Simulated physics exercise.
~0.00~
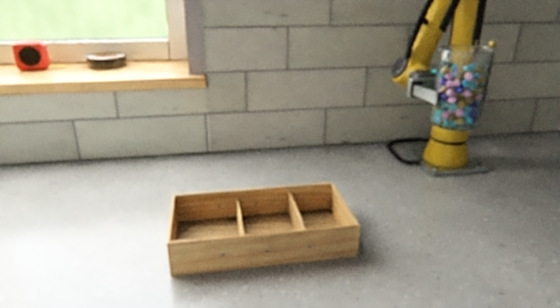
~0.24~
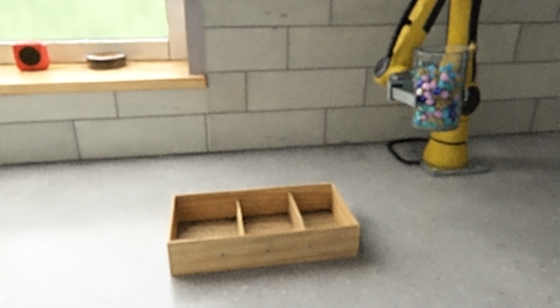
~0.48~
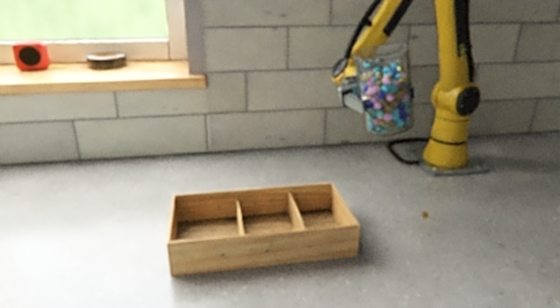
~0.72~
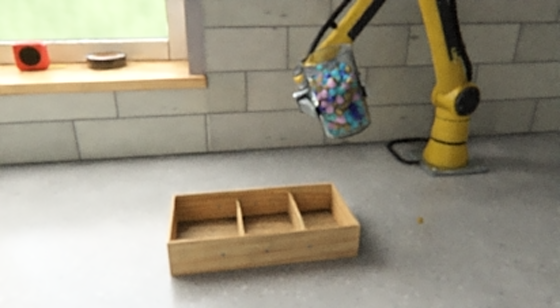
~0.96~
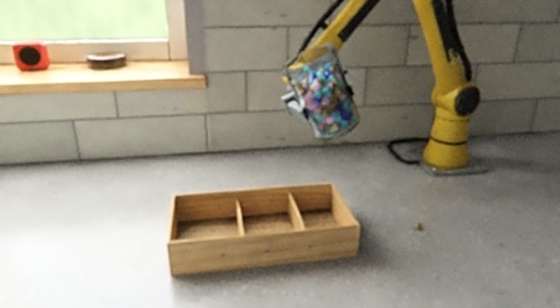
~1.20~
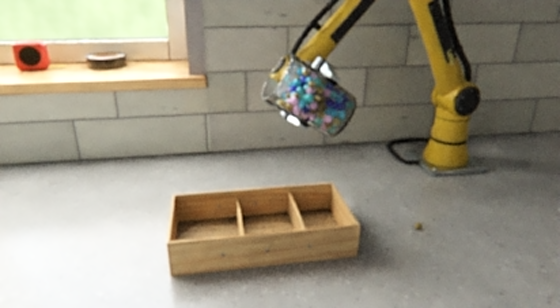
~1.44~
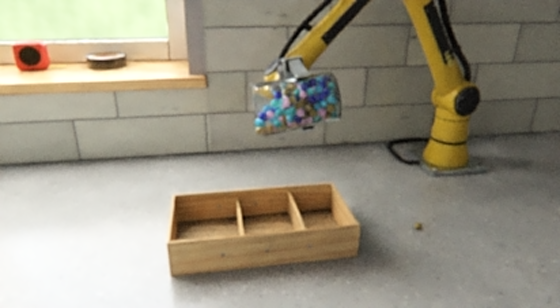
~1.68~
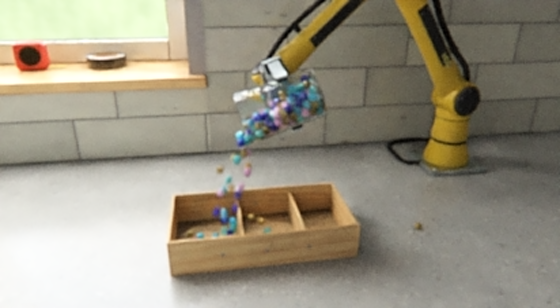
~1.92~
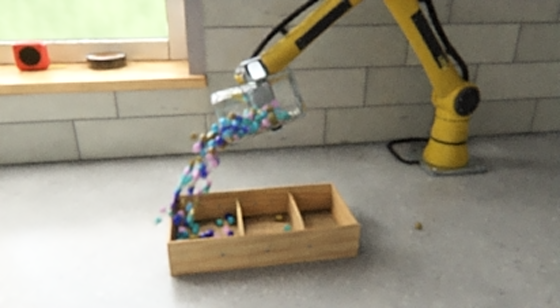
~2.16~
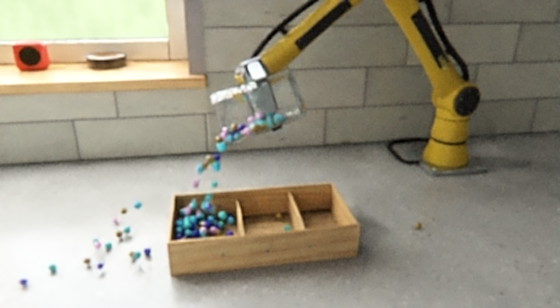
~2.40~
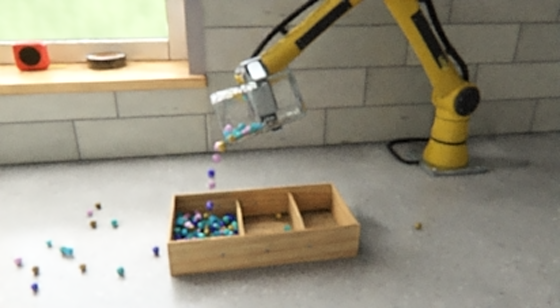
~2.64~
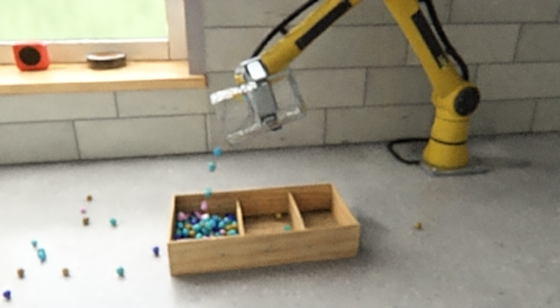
On a grey tabletop before a pale tiled wall and a window, a yellow robot arm holds a clear cup full of small colourful round sweets, with a three-part wooden box nearby. The arm carries the cup left towards the box, tipping it gradually until it lies on its side. Sweets start to trickle down near the left divider, then pour in a thick stream into the left compartment. Some scatter across the table to the left as the flow thins. At the end the cup hangs tilted and nearly empty, the left compartment holds most of the sweets, and very few sit in the middle.
